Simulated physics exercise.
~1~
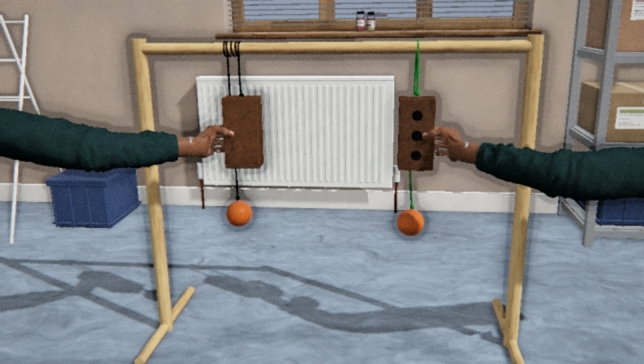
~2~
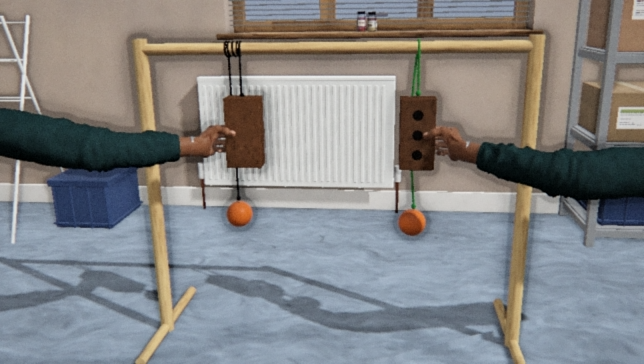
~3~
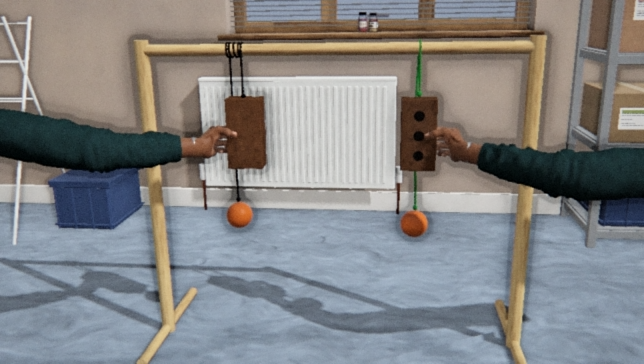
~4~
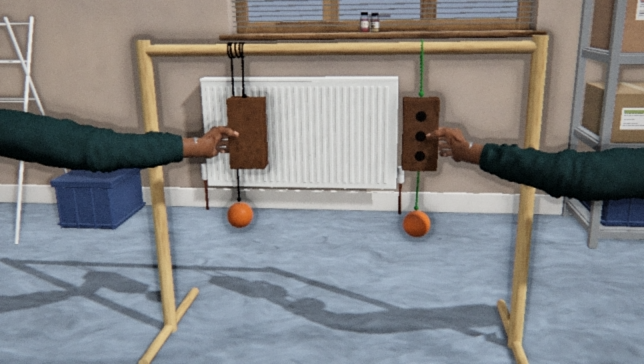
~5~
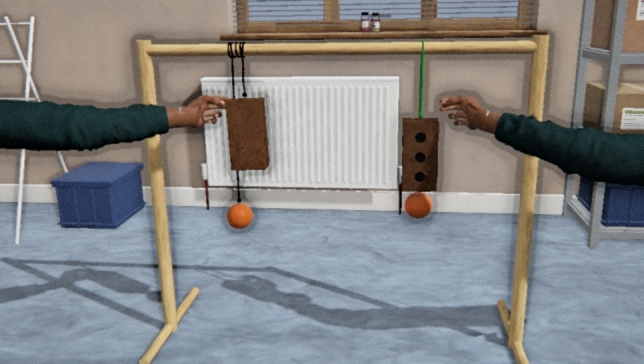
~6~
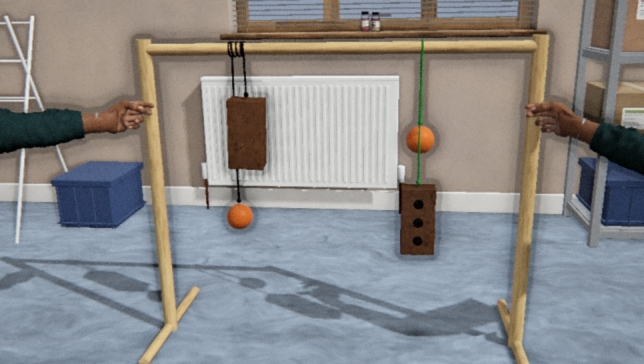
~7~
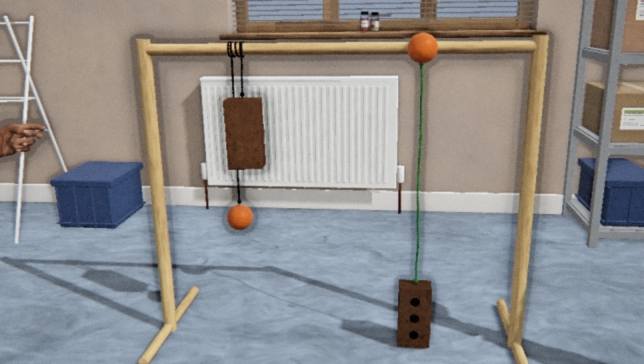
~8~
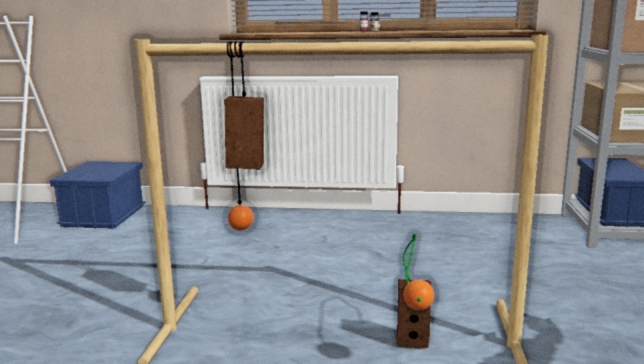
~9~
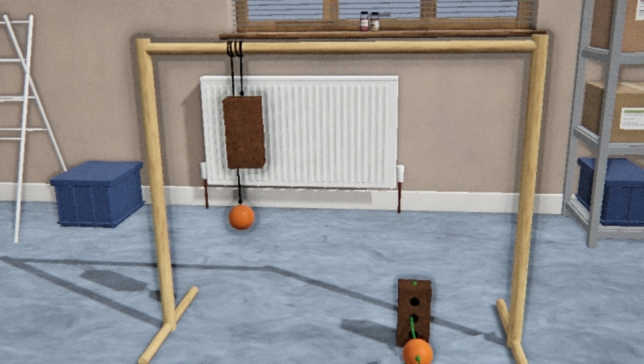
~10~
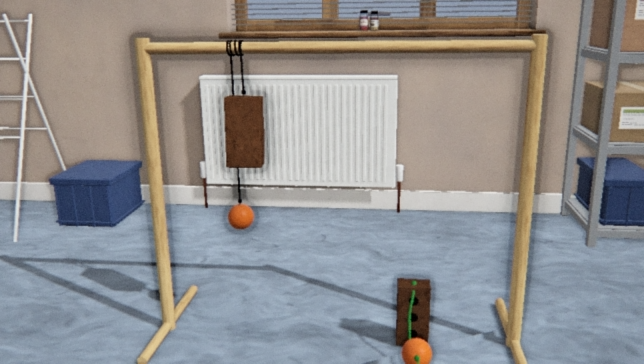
Two dark-sleeved arms reach in from either side, steadying two brown bricks that hang from a wooden bar in a blue-floored room, seen from the front before a white radiator. An orange ball hangs below each brick, with black cords on the left and a green cord on the right. The hands let go and draw back out of view. The left brick stays hanging with its ball, while the right brick drops to the floor as its ball rises to the bar. That ball then falls over the front, ending beside the grounded brick with the green cord lying across it.
